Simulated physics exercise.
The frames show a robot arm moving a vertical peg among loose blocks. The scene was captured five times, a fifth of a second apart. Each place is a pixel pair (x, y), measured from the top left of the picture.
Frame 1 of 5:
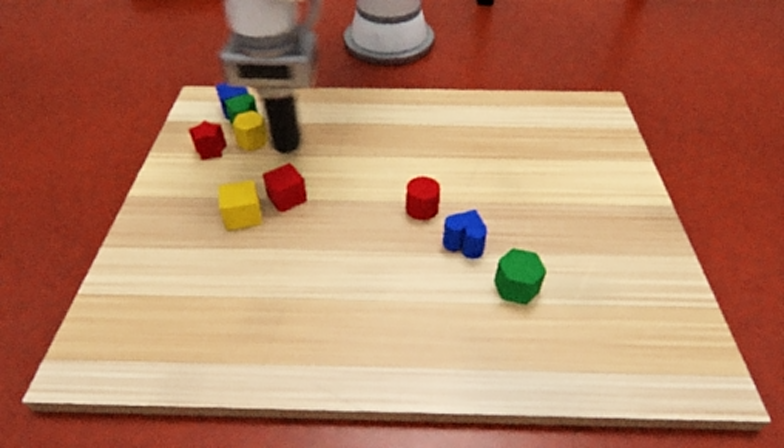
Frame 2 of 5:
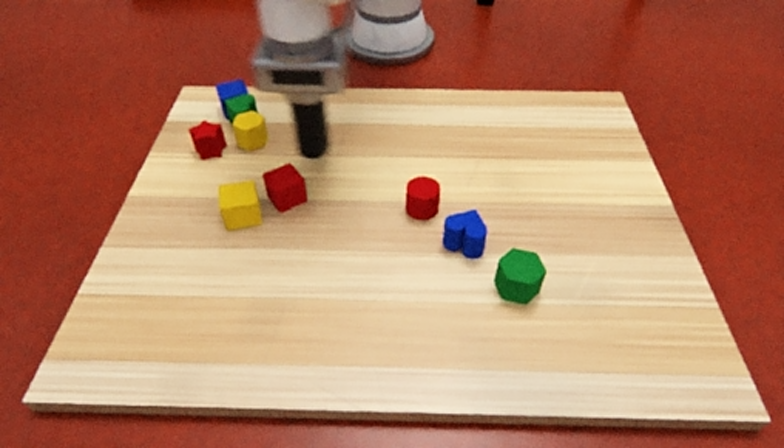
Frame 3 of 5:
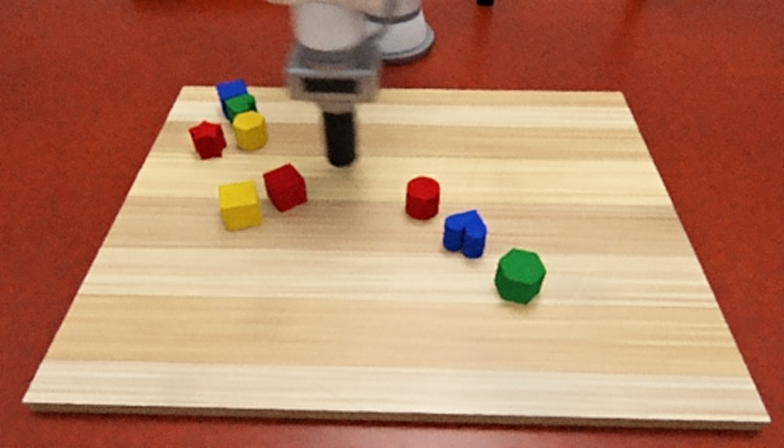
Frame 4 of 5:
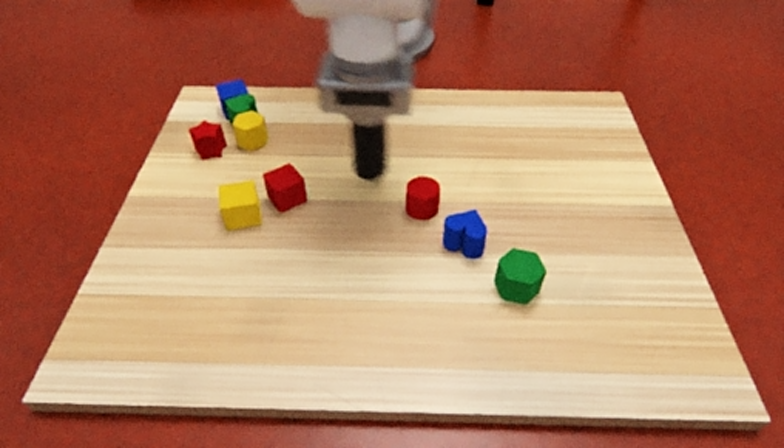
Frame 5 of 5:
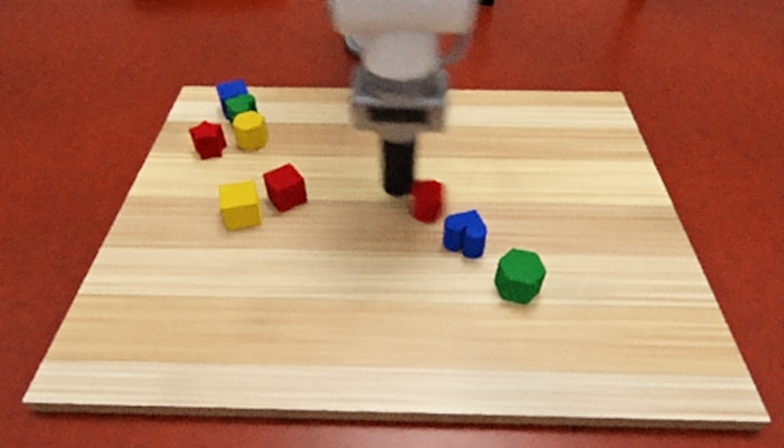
A robot arm with a dark vertical peg sweeps rightward and slightly nearer over a pale wooden board on a red surface, seen from a fixed, raised viewpoint. Blue, green, yellow and red blocks cluster at left, while a red cylinder, blue heart and green hexagonal block form a diagonal right of centre. The peg reaches the red cylinder and nudges it slightly right; the other blocks stay still.
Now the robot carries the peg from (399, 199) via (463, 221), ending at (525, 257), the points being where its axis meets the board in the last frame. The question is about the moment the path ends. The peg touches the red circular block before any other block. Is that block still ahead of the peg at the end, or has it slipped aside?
Looking at the end of the path, the red circular block is still being driven ahead.
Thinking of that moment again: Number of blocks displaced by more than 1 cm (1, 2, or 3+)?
Count: 2.
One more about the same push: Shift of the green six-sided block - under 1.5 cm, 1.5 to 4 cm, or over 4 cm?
Short of 1.5 cm.
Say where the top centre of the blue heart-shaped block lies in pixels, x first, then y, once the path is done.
Top centre: (488, 243).
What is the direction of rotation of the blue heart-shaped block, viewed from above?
It is turned clockwise.
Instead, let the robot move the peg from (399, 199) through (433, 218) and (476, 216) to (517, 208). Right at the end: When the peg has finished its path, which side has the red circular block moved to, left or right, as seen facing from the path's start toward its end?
Its shift is rightward.
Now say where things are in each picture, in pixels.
Peg tip at (287, 144); block tops, red circular block at (423, 187); blue heart-shaped block at (468, 223); green six-sided block at (523, 265), in the first picture.
Peg at (314, 150); blocks unchanged, in the second picture.
Peg at (342, 158); blocks unchanged, in the third picture.
Peg at (371, 170); blocks unchanged, in the fourth picture.
Peg at (399, 186); red circular block at (429, 190); blue heart-shaped block at (468, 223); green six-sided block at (523, 265), in the fifth picture.
On the path given first. One third of the way, peg at (443, 202); red circular block at (475, 208); blue heart-shaped block at (480, 234), turned 25° clockwise.
Two thirds of the way, peg at (487, 219); red circular block at (521, 227); blue heart-shaped block at (487, 242), turned 45° clockwise.
At the end, peg at (528, 245); red circular block at (567, 252); blue heart-shaped block at (488, 243), turned 55° clockwise; green six-sided block in place.
